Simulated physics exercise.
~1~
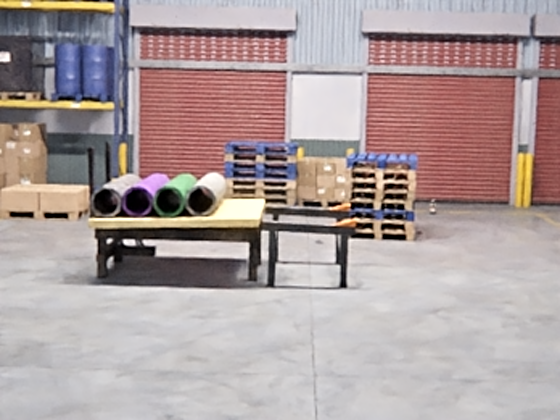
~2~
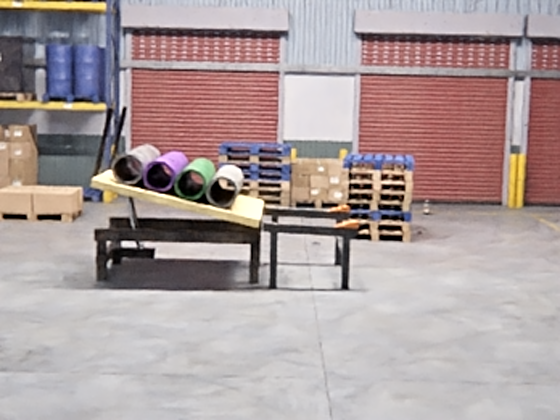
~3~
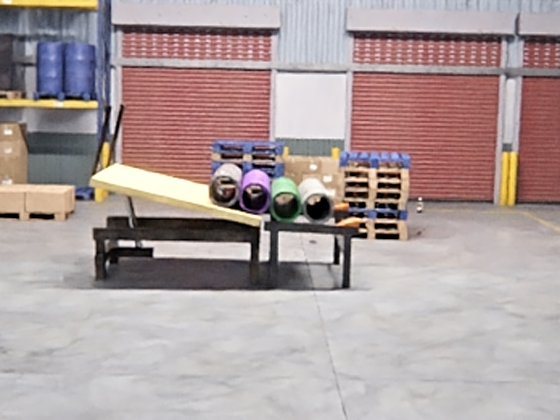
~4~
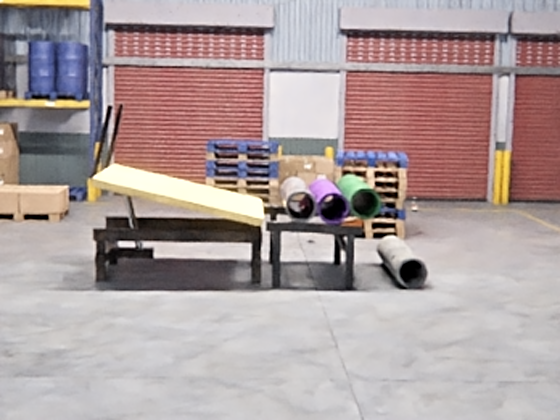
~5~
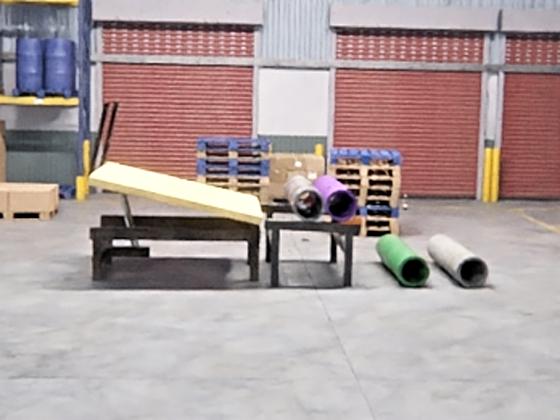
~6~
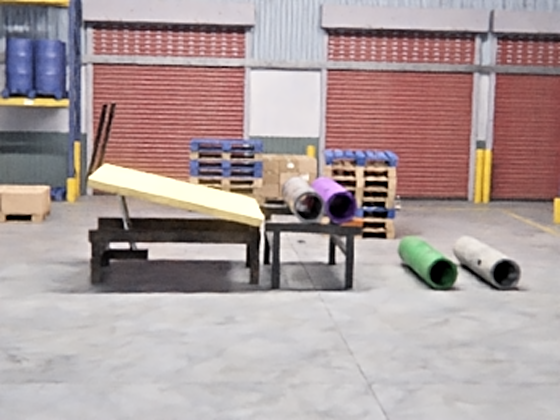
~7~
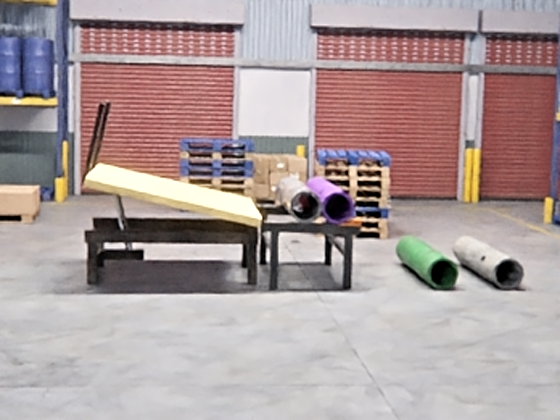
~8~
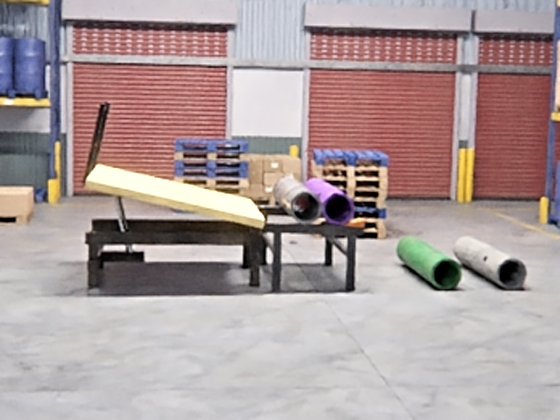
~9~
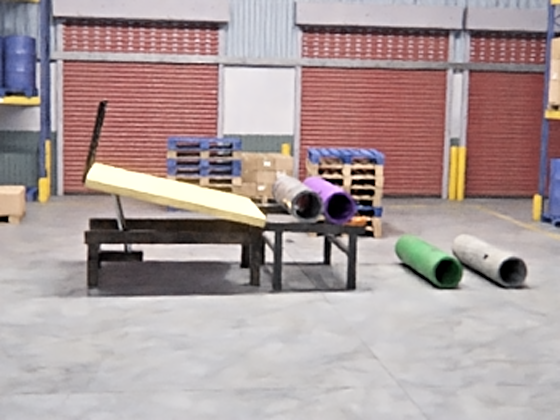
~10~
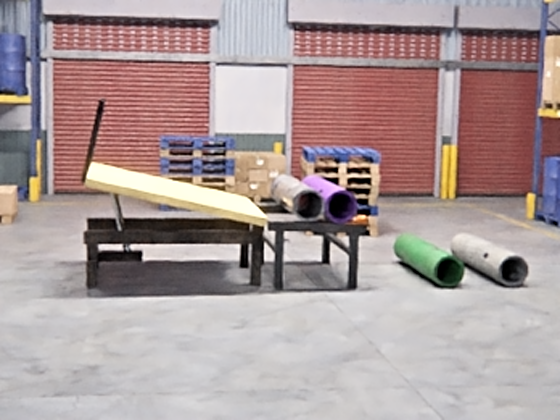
Four hollow concrete pipes, one grey, one purple, one green and one pale grey, lie side by side on a yellow deck in a warehouse. The deck's left side lifts, tilting it down to the right, and the pipes roll together onto the low dark rack beside it. The pale pipe drops off the rack's right end to the floor, and the green one follows. Both roll a little farther right and stop. The purple pipe stays at the rack's right end with the grey one against it, while the deck remains tilted.
